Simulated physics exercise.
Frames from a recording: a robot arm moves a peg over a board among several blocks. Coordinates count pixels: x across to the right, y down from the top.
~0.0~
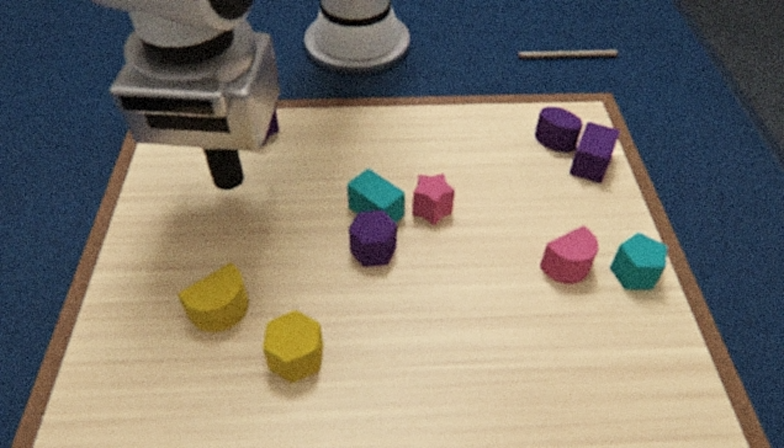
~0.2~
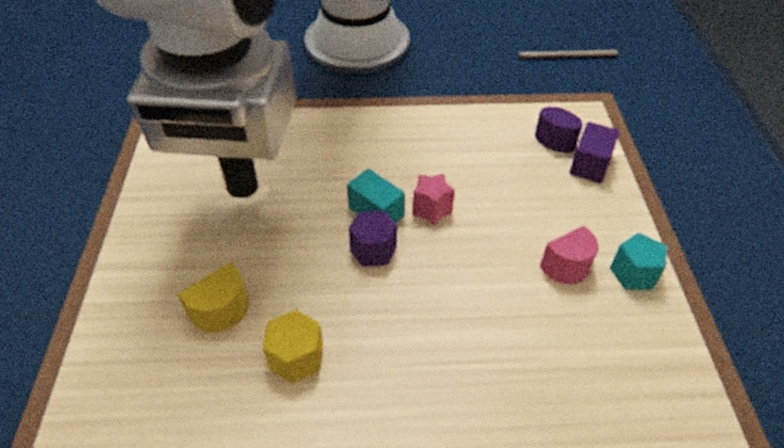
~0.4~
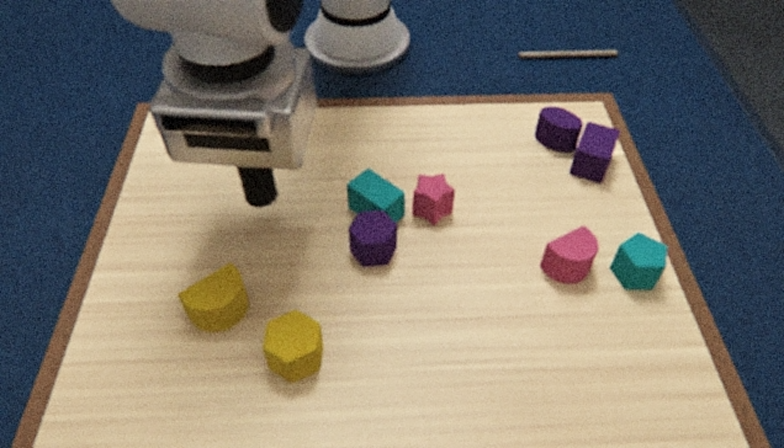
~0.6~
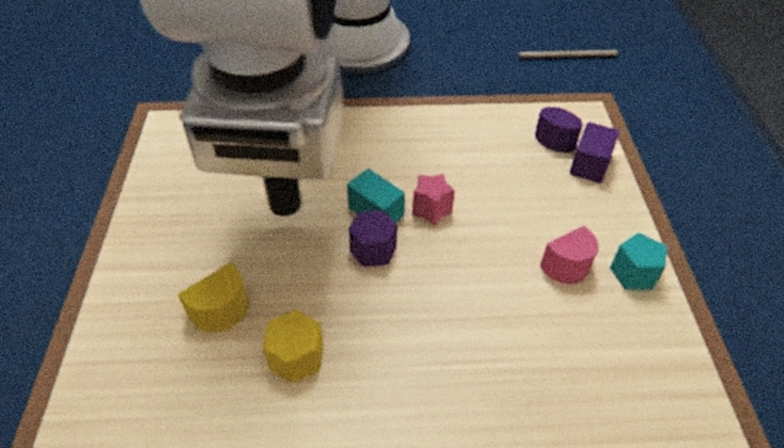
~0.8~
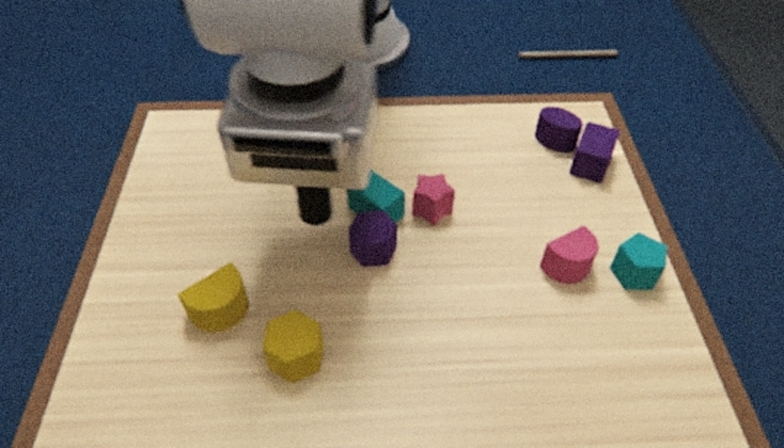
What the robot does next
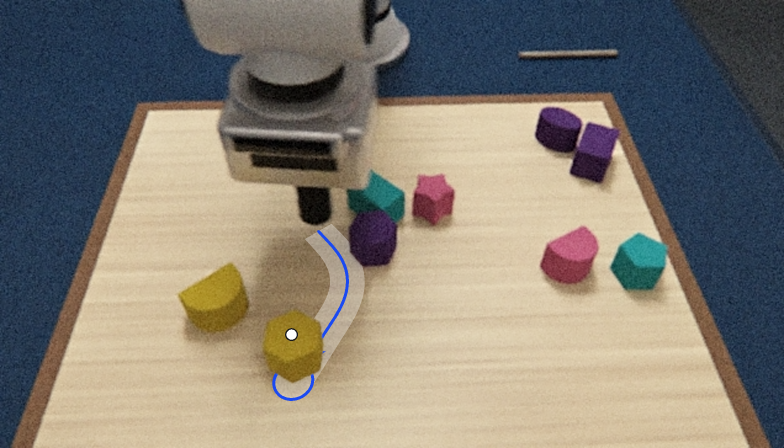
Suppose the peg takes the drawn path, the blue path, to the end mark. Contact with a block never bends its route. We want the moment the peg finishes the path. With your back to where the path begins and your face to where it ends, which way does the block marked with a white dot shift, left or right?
Right-hand side.
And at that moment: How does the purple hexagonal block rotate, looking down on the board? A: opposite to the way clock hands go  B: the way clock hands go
The one that fits is A, opposite to the way clock hands go.
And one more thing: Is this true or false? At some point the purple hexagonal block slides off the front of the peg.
True
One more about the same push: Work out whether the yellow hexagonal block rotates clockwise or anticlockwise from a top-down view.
From above, the yellow hexagonal block will be seen to turn clockwise.
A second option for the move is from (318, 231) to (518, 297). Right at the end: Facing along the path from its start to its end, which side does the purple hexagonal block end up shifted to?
It goes toward the right-hand side.
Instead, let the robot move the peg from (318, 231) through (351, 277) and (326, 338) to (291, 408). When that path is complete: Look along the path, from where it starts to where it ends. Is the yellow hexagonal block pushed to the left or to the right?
Towards the right-hand side.
Drawn move, from (318, 231) over (347, 273) and (330, 325) to (293, 381); the dot is on the yellow hexagonal block.
What follows on the original path. One third of the way, peg at (345, 256); purple hexagonal block at (381, 234), turned 40° anticlockwise.
Two thirds of the way, peg at (328, 309); purple hexagonal block at (381, 234), turned 40° anticlockwise.
At the end, peg at (289, 366); yellow hexagonal block at (241, 380), turned 40° clockwise; purple hexagonal block at (381, 234), turned 40° anticlockwise; turquoise rectangle still.
